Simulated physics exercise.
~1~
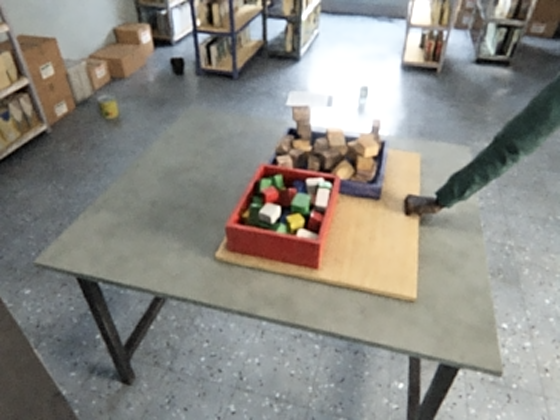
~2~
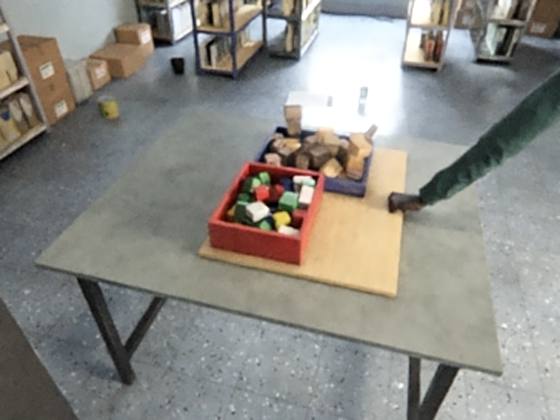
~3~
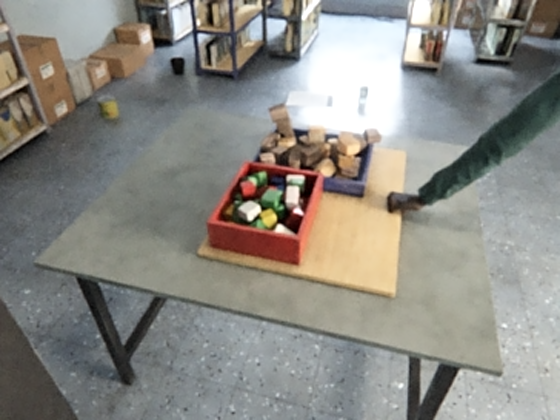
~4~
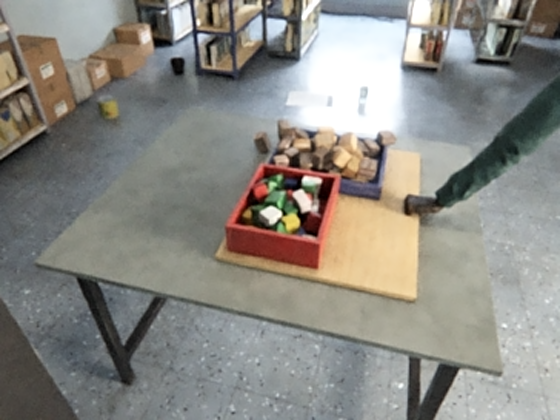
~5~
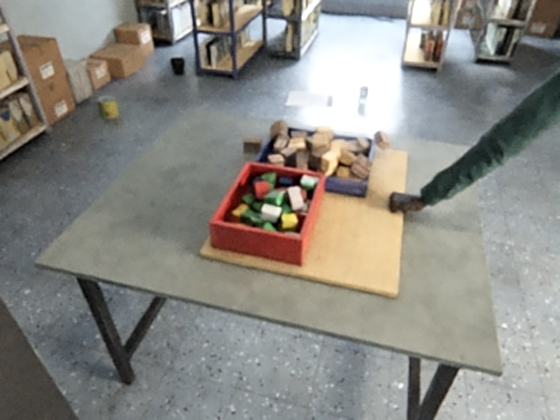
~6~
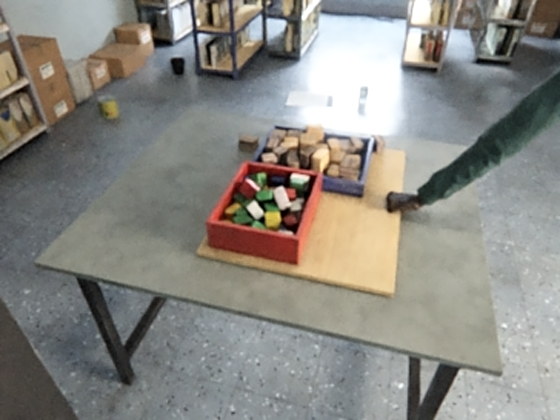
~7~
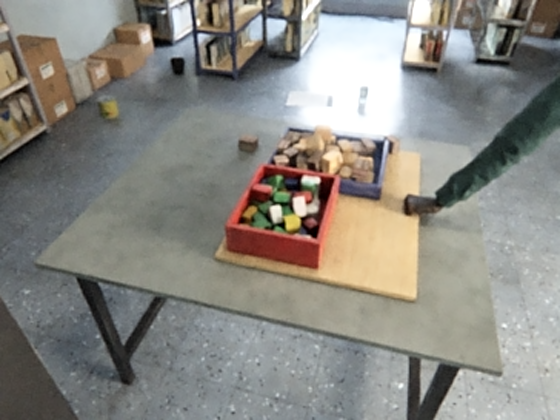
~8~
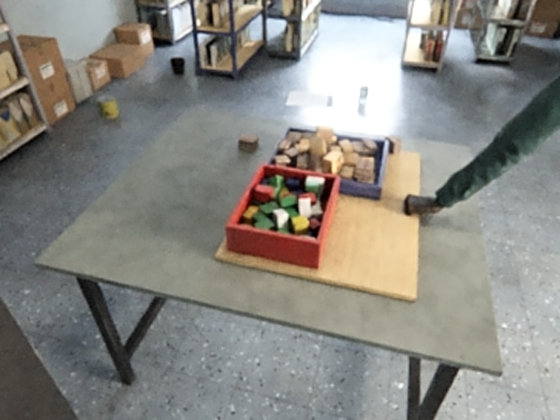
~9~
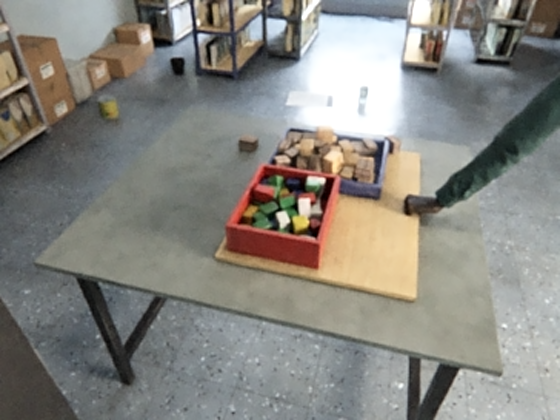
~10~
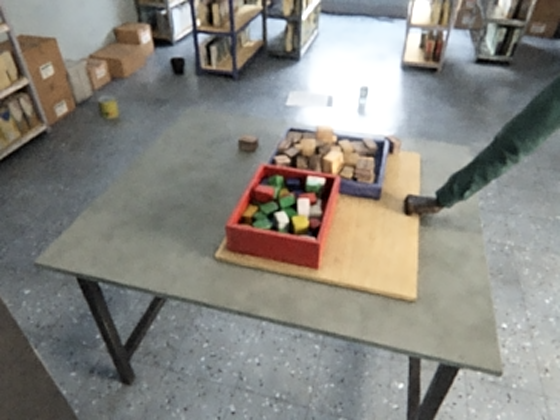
On a table in a room with shelves, a gloved hand shook a board left and right with a red tray of toy bricks and a blue tray of wood offcuts, until a couple of offcuts tumbled out of the blue one and everything came to rest.
